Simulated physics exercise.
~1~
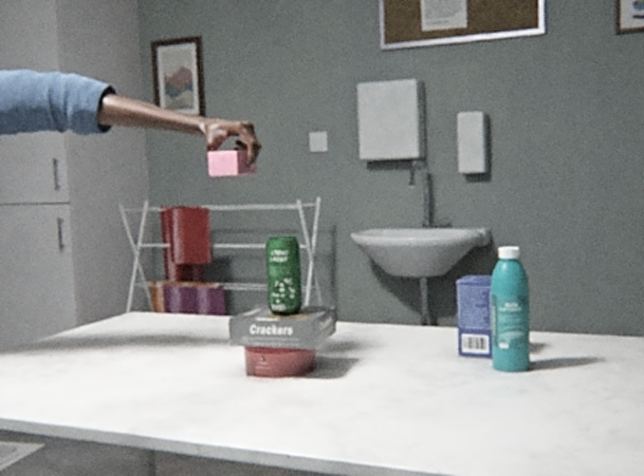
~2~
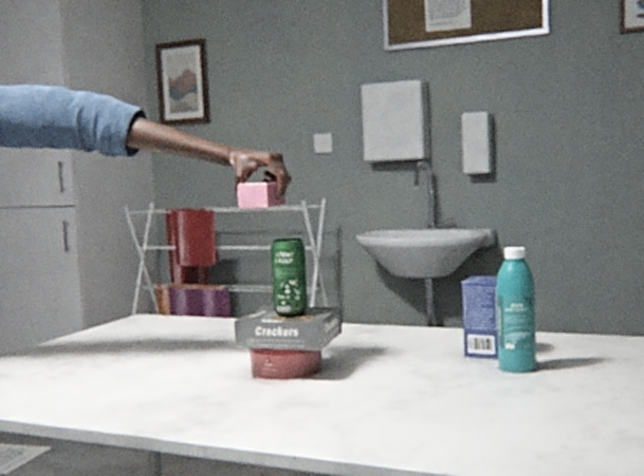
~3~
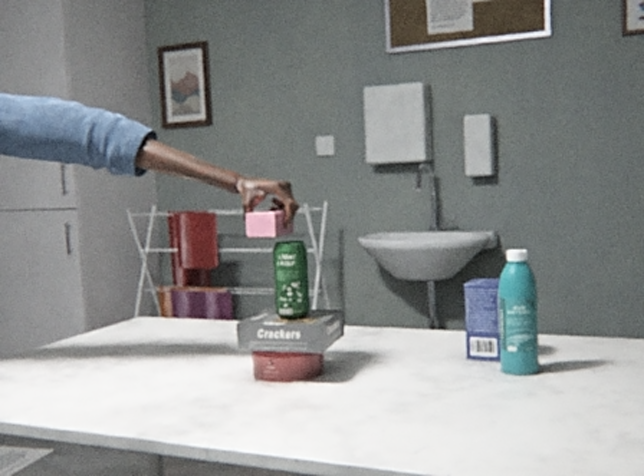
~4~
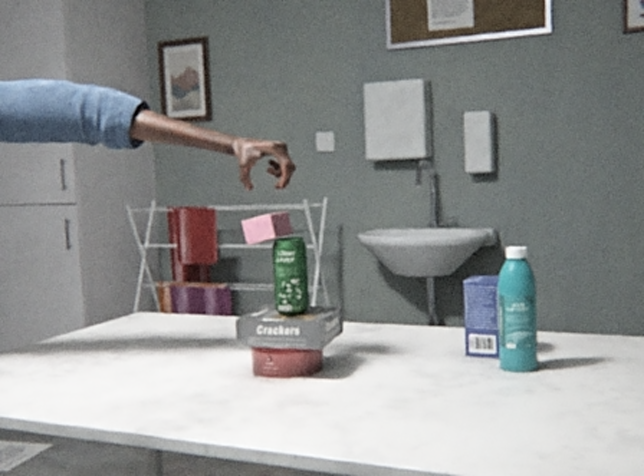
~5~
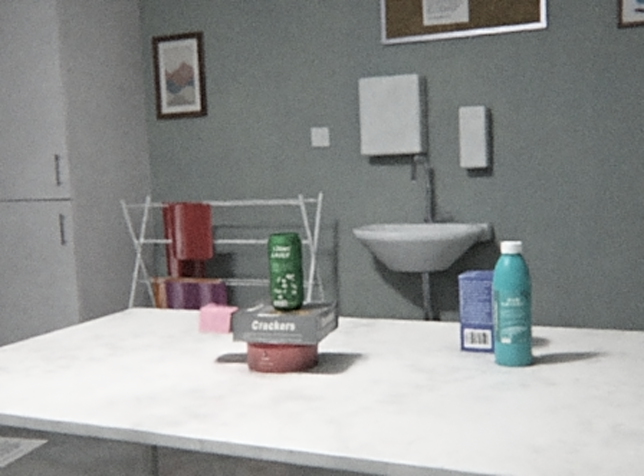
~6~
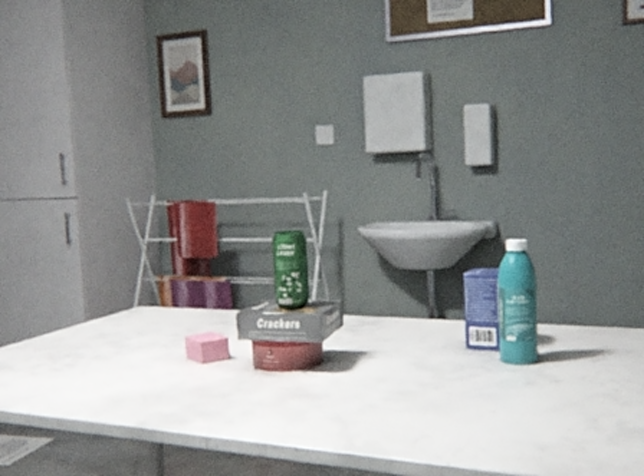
On a white table, a hand releases a pink block atop a green can, and it falls.
